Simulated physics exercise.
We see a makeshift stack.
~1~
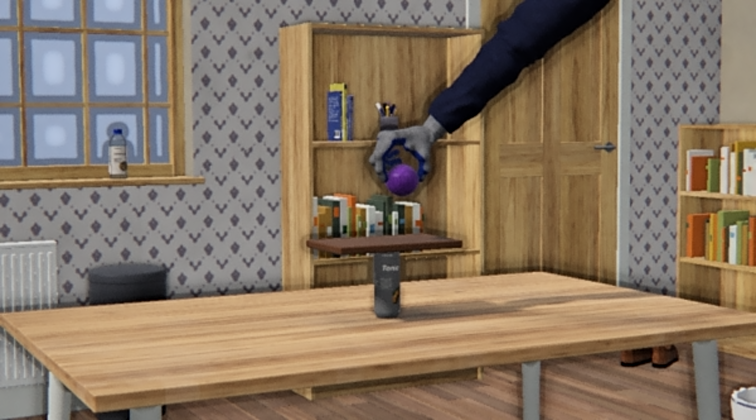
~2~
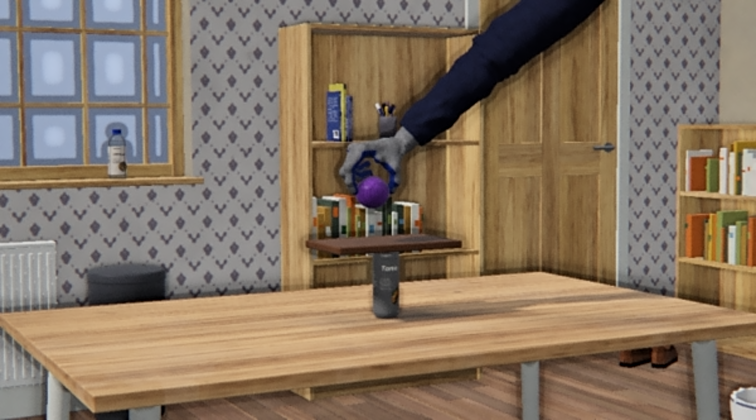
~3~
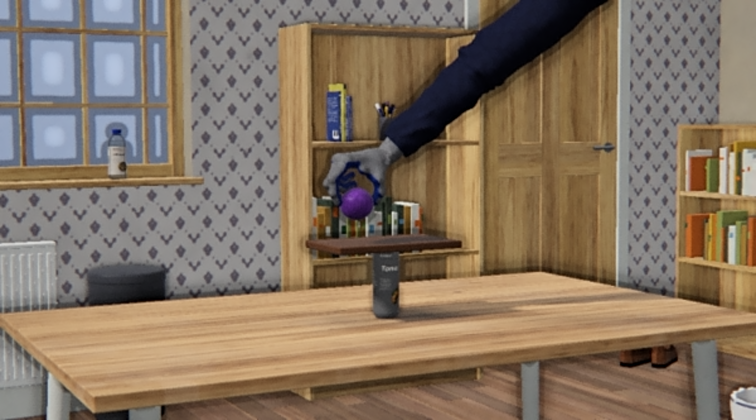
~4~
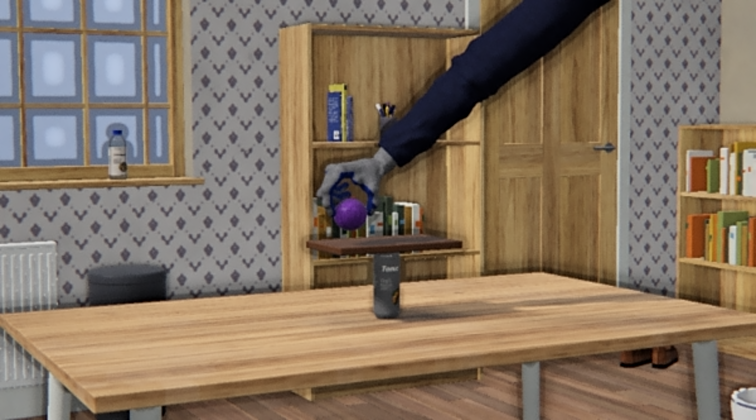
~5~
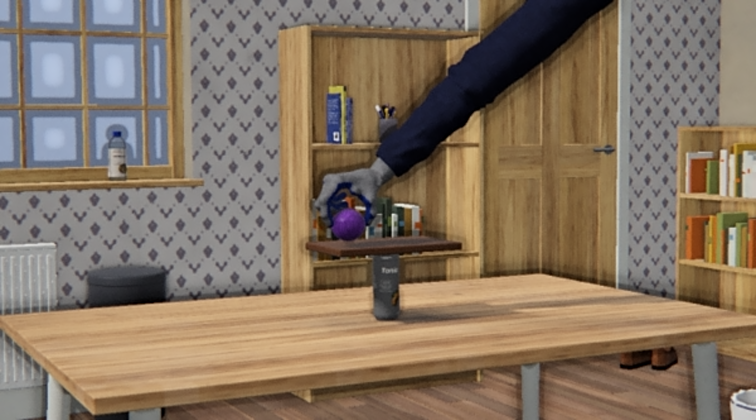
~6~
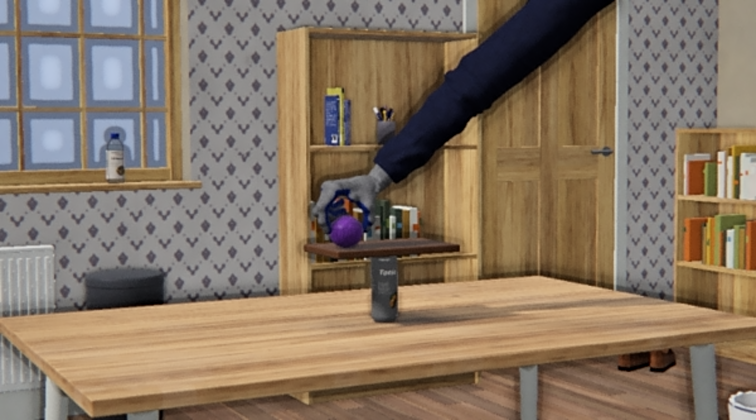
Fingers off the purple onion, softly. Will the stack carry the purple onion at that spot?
It gives way.
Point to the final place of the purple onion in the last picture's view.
Around (341, 316).
Then, 0.40 s later than the last frame, purple onion now fallen; brown lid tilted by 67°.
Then, 0.60 s later than the last frame, brown lid on its side.
Then, 1.10 s later than the last frame, brown lid now fallen.
When it is over, fallen, purple onion and brown lid; grey can as before. End places, in pixels of the last picture, purple onion near (341, 316). The stack loses its balance.
